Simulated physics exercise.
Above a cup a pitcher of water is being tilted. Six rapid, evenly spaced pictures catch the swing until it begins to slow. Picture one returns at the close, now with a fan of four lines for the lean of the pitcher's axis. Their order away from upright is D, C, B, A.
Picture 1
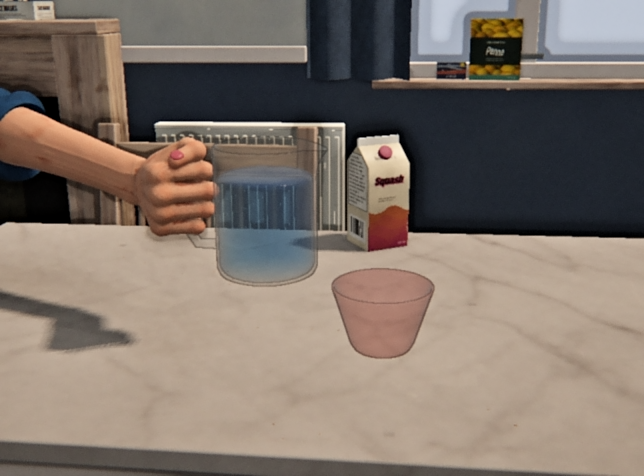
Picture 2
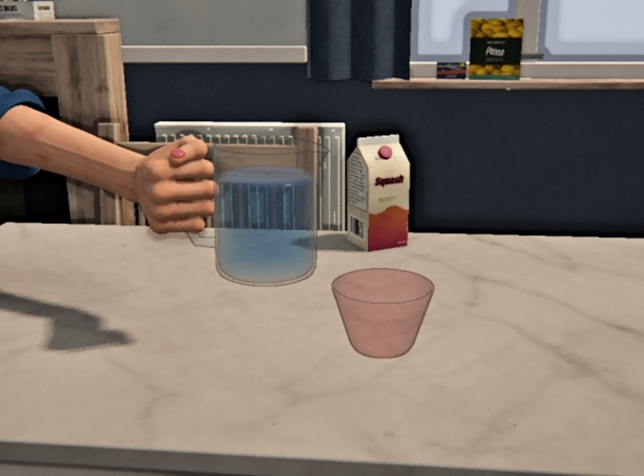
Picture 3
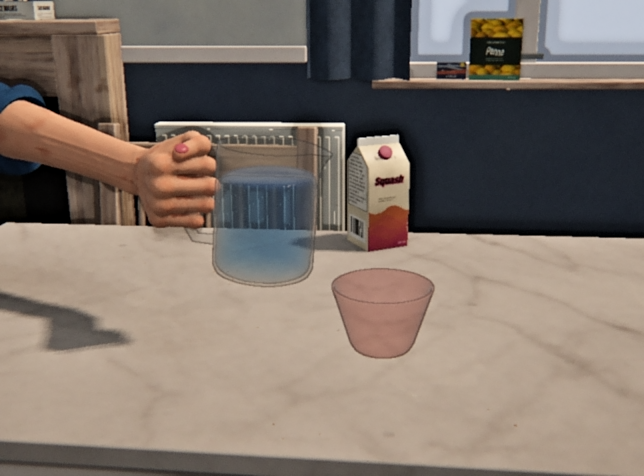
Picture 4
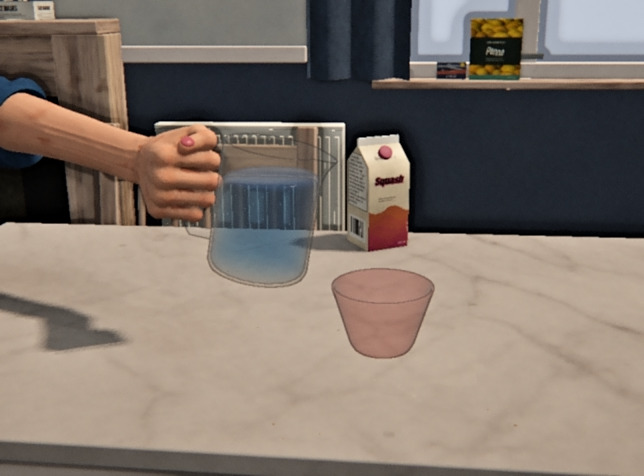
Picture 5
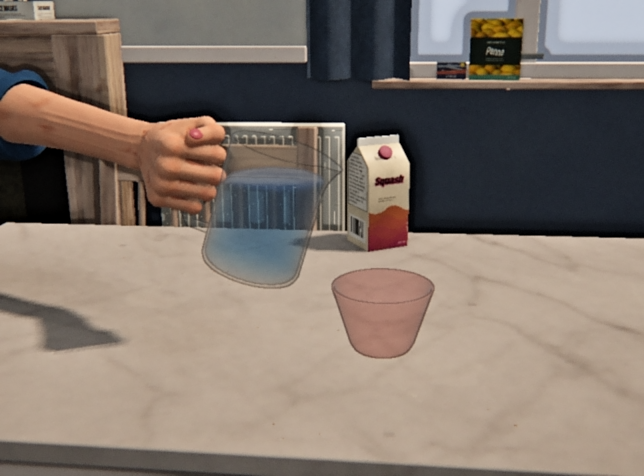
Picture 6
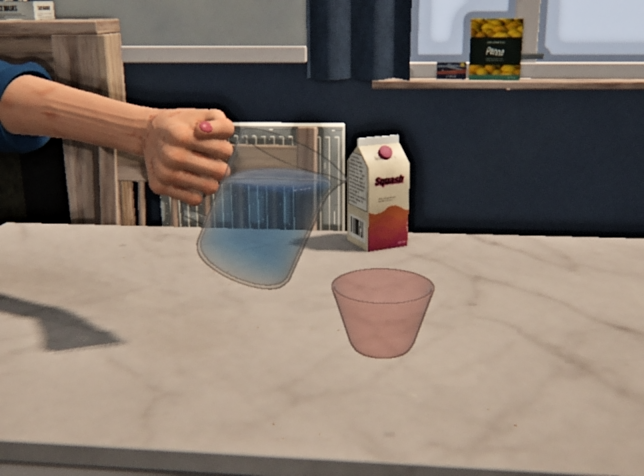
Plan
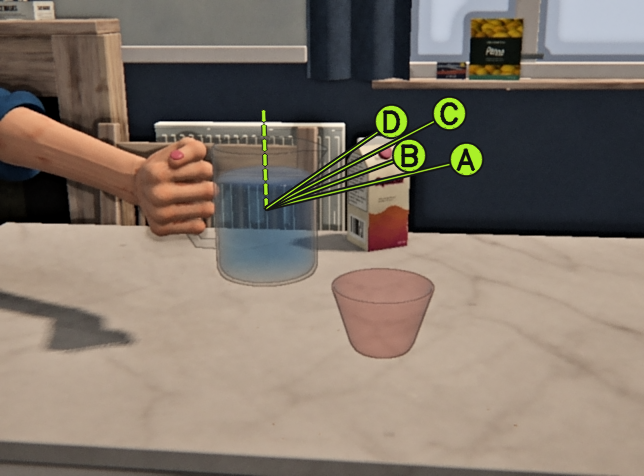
A hand holding a clear pitcher of blue water kept it upright at first, then gradually tilted it to the right beside a pinkish cup on a marble table, with no water leaving it.
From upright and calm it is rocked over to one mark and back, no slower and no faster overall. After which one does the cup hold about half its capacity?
D beats the others.
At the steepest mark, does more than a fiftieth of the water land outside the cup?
Yes.
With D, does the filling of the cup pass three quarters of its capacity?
No, it does not.
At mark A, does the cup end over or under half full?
Over.
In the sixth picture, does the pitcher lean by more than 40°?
No, it does not.
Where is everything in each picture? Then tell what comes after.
Upright, lip at (326, 149); rim of the cup round (383, 284); nothing has left yet, in the first picture.
Upright, lip at (327, 150); nothing has left yet, in the second picture.
Tipped about 5°, lip at (331, 154); nothing has left yet, in the third picture.
Tipped about 10°, lip at (336, 161); nothing has left yet, in the fourth picture.
Tipped about 17°, lip at (341, 169); nothing has left yet, in the fifth picture.
Tipped about 24°, lip at (345, 179); nothing has left yet, in the sixth picture.
In lime, A at (450, 164); B at (393, 161); C at (434, 121); D at (377, 132).
With A, the cup ends with about 81 % of what it can hold; 22 % of the water is spilt.
With B, the cup ends with about 67 % of what it can hold; 15 % of the water is spilt.
With C, the cup ends with about 62 % of what it can hold; 5 % of the water is spilt.
With D, the cup ends with about 48 % of what it can hold.
